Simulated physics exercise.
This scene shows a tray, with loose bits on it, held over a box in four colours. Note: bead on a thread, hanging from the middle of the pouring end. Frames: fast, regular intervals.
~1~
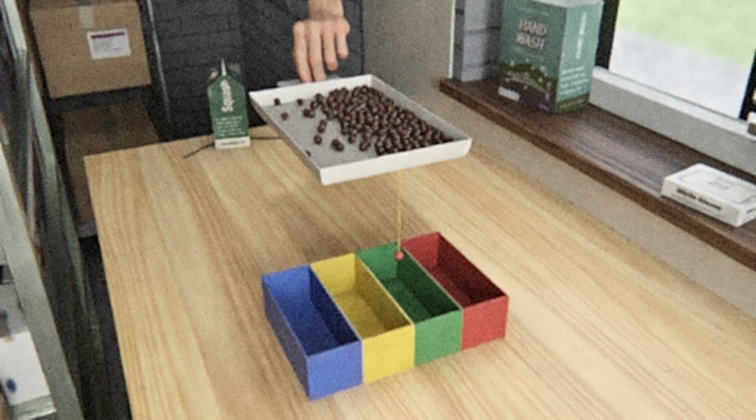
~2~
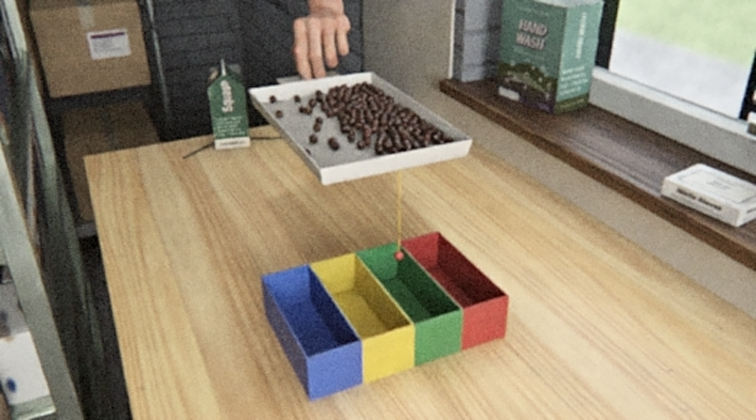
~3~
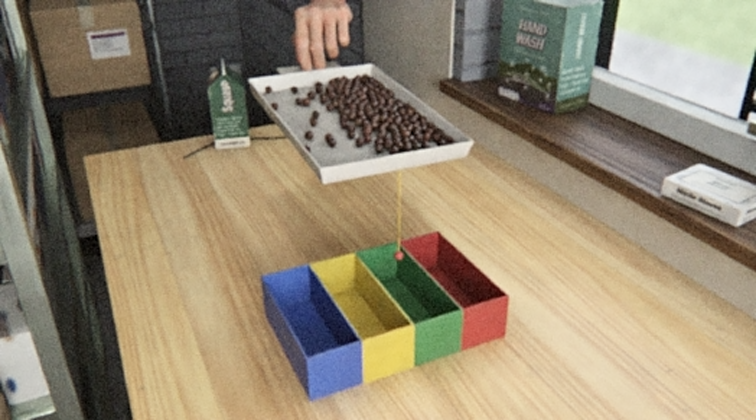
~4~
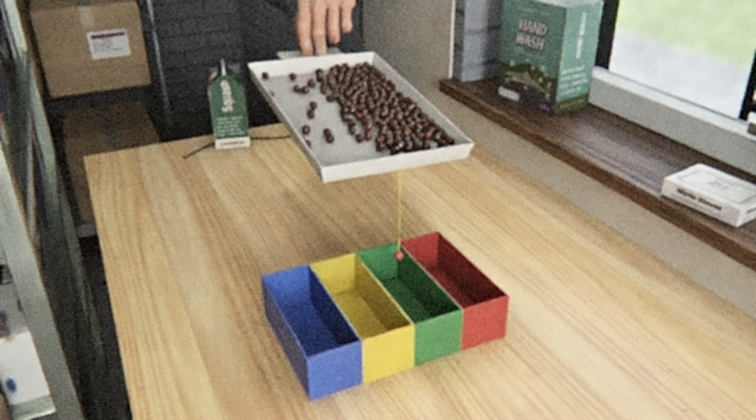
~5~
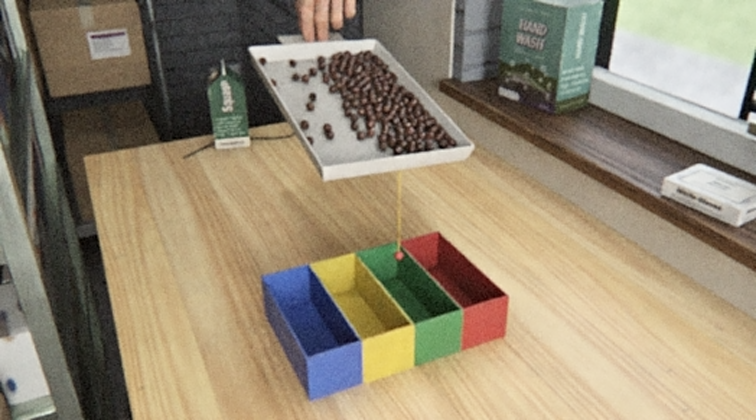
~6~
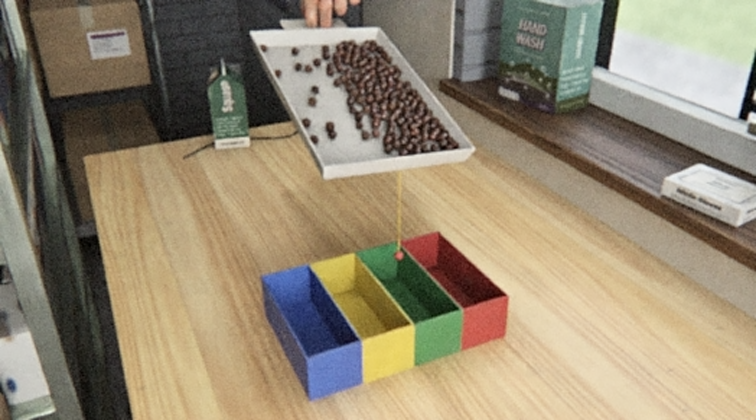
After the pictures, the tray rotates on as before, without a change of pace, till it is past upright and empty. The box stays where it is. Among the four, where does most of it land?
Mostly in the red cell.
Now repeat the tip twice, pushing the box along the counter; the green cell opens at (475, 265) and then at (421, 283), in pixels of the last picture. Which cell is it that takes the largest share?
So it would be the green cell first and that red cell after that.
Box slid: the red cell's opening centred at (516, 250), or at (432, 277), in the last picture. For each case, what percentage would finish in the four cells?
The first comes to 90 percent and the second to 30 percent.
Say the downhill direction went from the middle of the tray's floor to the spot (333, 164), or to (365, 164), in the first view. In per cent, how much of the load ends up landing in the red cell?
Lab note: Case 1 near 0 %, case 2 near 0 %.
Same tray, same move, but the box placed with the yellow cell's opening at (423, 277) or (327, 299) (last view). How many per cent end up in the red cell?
Trial 1 around 10 percent, trial 2 around 20 percent.
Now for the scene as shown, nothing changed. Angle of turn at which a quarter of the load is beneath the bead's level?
That would be about 80 degrees from level.
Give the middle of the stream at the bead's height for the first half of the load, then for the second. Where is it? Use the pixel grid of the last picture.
I'd place the first part at (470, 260) and the rest at (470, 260).
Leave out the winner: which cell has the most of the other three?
Rank 2: The green cell.
Soon after the last picture, tray tipped steeply; most on the tray; a stray few in the red cell; a stray few in the green cell; a small part falling or outside the box.
A little later, tray tipped past a quarter turn; a small part on the tray; about a third in the red cell; a small part in the green cell; a stray few in the yellow cell; a stray few in the blue cell; about half falling or outside the box.
Later still, tray tipped past a quarter turn; about half in the red cell; a small part in the green cell; a stray few in the yellow cell; a stray few in the blue cell; about half falling or outside the box.
By the end, tray tipped past a quarter turn; about half in the red cell; a small part in the green cell; a stray few in the yellow cell; a stray few in the blue cell; about half outside the box.
